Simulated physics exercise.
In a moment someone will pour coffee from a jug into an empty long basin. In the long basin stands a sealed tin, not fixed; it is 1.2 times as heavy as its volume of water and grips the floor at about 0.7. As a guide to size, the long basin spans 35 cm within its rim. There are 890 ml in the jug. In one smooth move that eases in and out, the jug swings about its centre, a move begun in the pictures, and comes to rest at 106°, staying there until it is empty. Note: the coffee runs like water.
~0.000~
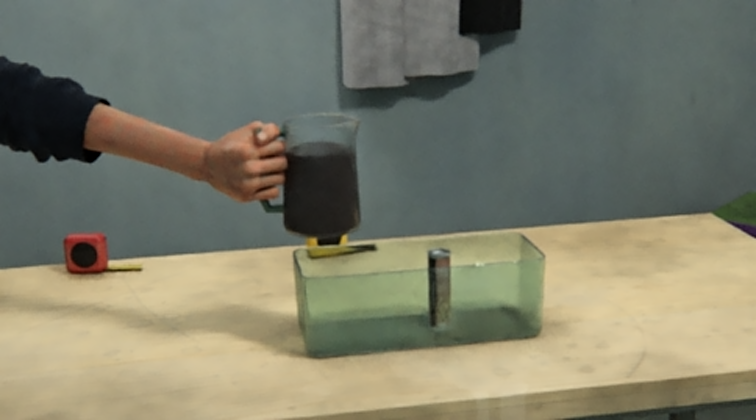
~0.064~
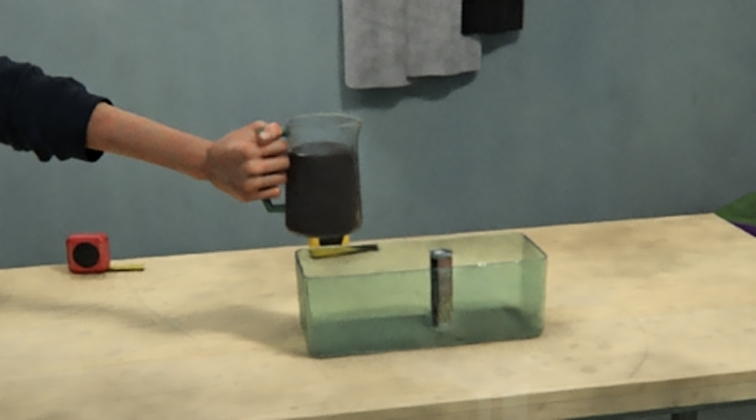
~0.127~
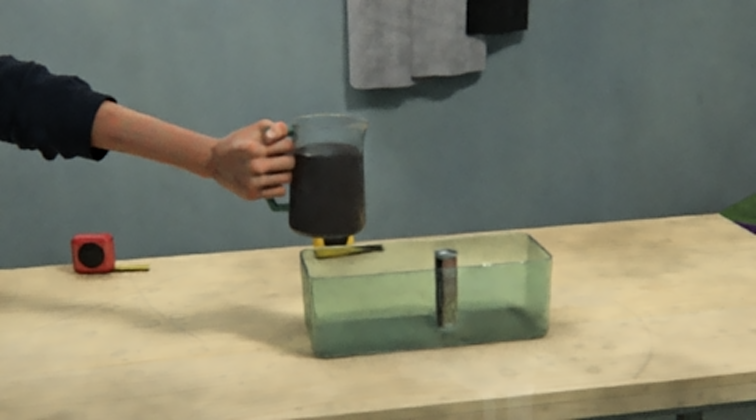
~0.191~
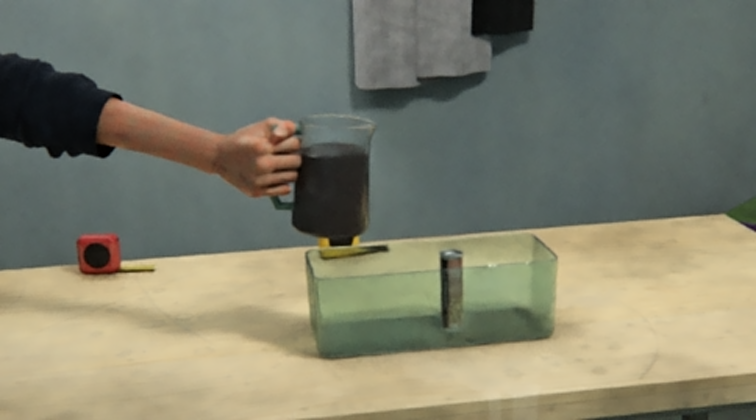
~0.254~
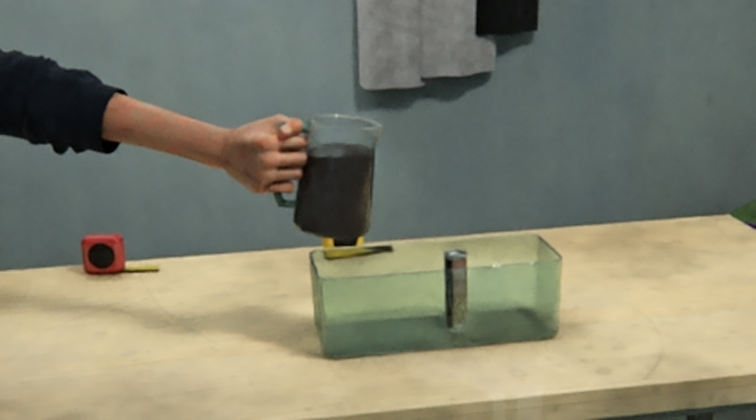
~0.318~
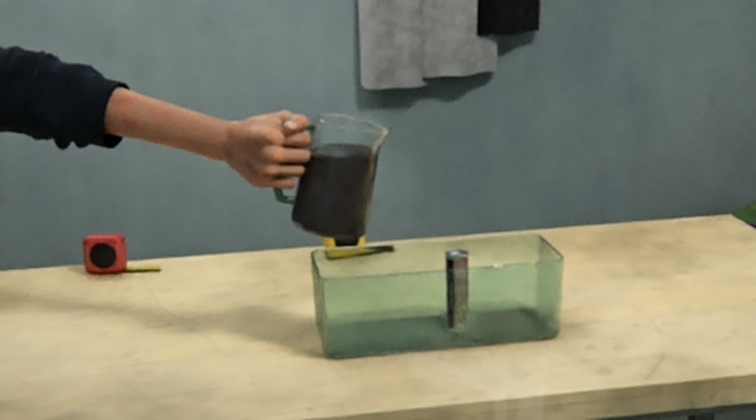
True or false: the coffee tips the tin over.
True.
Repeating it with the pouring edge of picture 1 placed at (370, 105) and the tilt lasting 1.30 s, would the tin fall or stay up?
After that, the tin overturns.
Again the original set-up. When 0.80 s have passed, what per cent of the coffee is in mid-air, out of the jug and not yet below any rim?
Roughly 4 percent.
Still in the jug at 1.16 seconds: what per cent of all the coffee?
I'd say some 52 per cent remains.
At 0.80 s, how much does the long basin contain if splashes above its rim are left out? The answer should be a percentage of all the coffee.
Roughly 0 percent.
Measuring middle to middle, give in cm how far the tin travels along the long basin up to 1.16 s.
The tin is about 0 cm from where it started.
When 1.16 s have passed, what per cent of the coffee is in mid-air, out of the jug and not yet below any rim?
Roughly 18 %.
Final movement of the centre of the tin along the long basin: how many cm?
Roughly 8.0 cm.
By 0.80 s the tilt is 63° and 96 per cent is still to pour; the tin stands where it began.
By 1.16 s the tilt is 97° and 53 per cent is still to pour; the tin stands where it began.
By 1.53 s the tilt is 106° and 9 per cent is still to pour; the tin lies on its side.
By 1.93 s the tilt is 106° and 0 per cent is still to pour; the tin lies on its side.
At rest the tin lies on its side.
